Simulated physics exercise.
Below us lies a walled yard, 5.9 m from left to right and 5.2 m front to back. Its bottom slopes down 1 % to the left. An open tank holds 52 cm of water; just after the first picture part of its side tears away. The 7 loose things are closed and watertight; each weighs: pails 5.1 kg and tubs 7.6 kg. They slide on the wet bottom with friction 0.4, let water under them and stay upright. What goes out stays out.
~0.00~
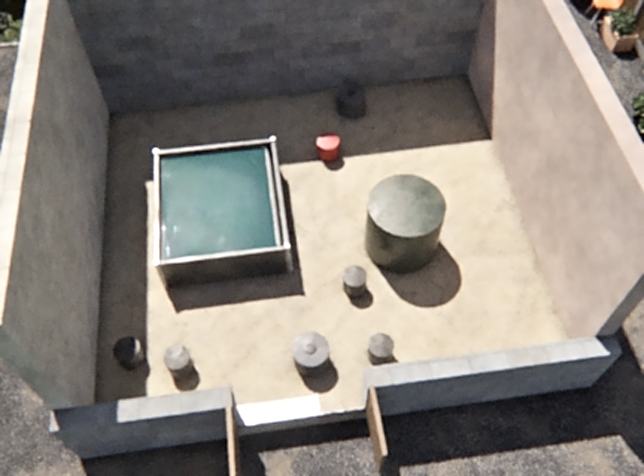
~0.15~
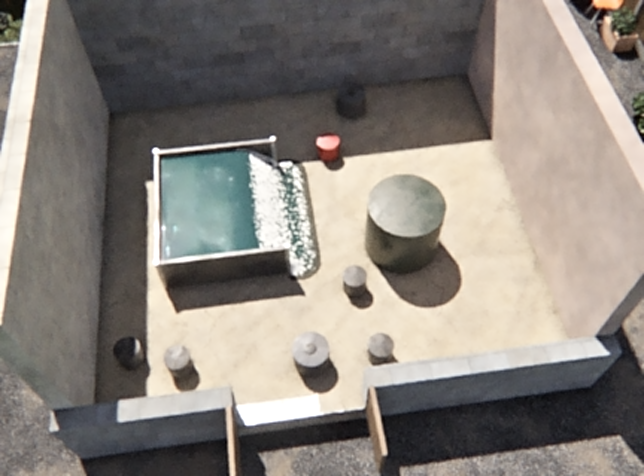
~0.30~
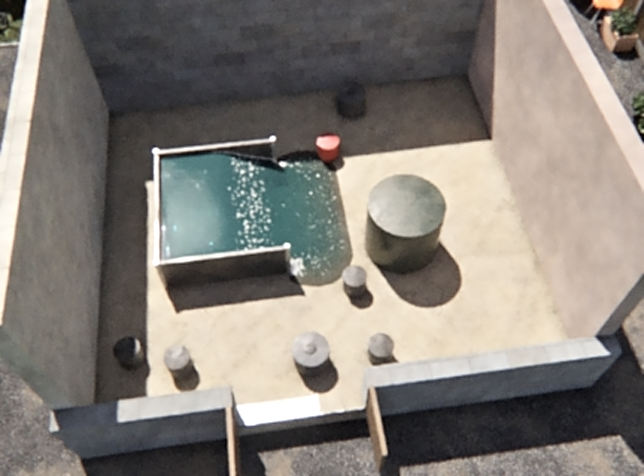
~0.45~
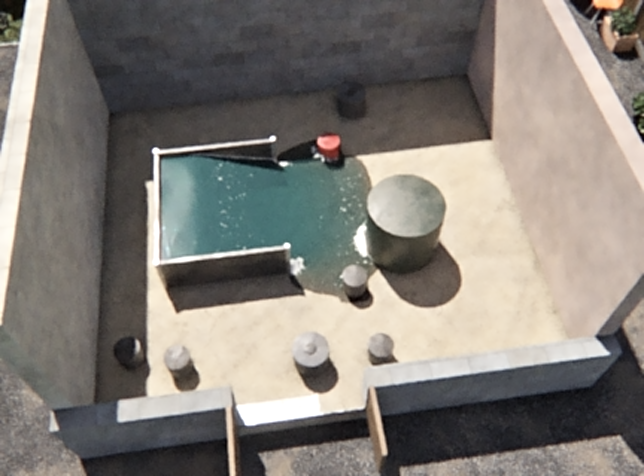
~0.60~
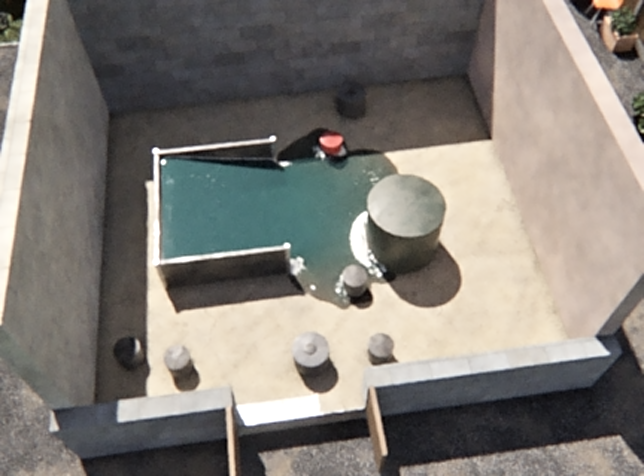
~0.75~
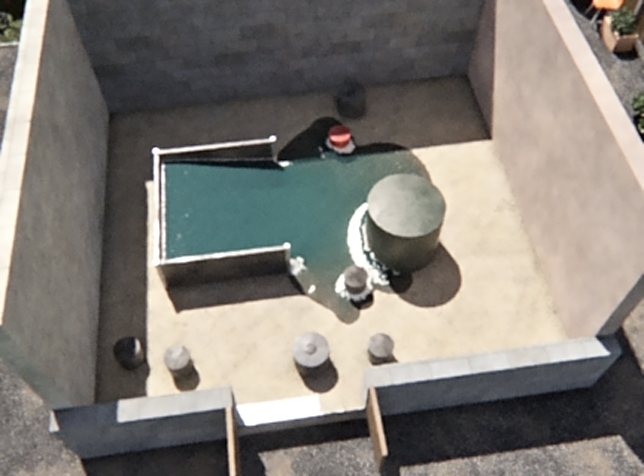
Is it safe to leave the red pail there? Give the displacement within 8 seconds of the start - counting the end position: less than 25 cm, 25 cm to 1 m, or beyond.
Red pail travels far.
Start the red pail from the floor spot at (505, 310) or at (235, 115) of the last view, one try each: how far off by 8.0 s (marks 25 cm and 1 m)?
In that order: It ends far away; it gets carried off.
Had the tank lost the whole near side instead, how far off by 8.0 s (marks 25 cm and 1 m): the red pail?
In that case the red pail holds its place.
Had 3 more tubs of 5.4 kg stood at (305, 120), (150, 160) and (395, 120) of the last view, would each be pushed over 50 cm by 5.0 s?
In that order: Past it, less, more.
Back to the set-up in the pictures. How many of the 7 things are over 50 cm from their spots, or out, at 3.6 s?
By then 2.
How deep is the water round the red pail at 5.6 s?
Roughly 7 cm.
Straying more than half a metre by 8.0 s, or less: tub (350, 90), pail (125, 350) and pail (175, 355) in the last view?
In that order: Past it, less, short of it.
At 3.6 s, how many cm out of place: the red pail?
Roughly 200 cm by then.
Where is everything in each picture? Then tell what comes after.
The first frame shows the red pail at (328, 141), on the bottom; water covers 2.8 m2; 0 of 7 have shifted.
The second frame shows the red pail at (328, 141), on the bottom; 3.7 m2 under water; 0 of 7 have shifted.
The third frame shows the red pail at (328, 141) rests on the ground; 4.8 m2 under water; 0 of 7 have shifted.
The fourth frame shows the red pail at (329, 141), on the bottom; water covers 5.8 m2; 0 of 7 have shifted.
The fifth frame shows the red pail at (332, 139), on the bottom, 6 cm from its start; water covers 6.7 m2; 1 of 7 have shifted.
The sixth frame shows the red pail at (340, 133) rests on the ground, 23 cm from its start; water covers 7.7 m2; 1 of 7 have shifted.
After 1.6 s the red pail is near (394, 99), 1.4 m from its start, aground; 0 of 7 are out; 0 afloat.
After 3.6 s the red pail is near (405, 71), 1.8 m from its start, afloat; 0 of 7 are out; 4 afloat.
After 5.6 s the red pail is near (273, 89), 1.4 m from its start, afloat; 0 of 7 are out; 2 afloat.
After 8.0 s the red pail is near (153, 105), 2.8 m from its start, afloat; 0 of 7 are out; 2 afloat.
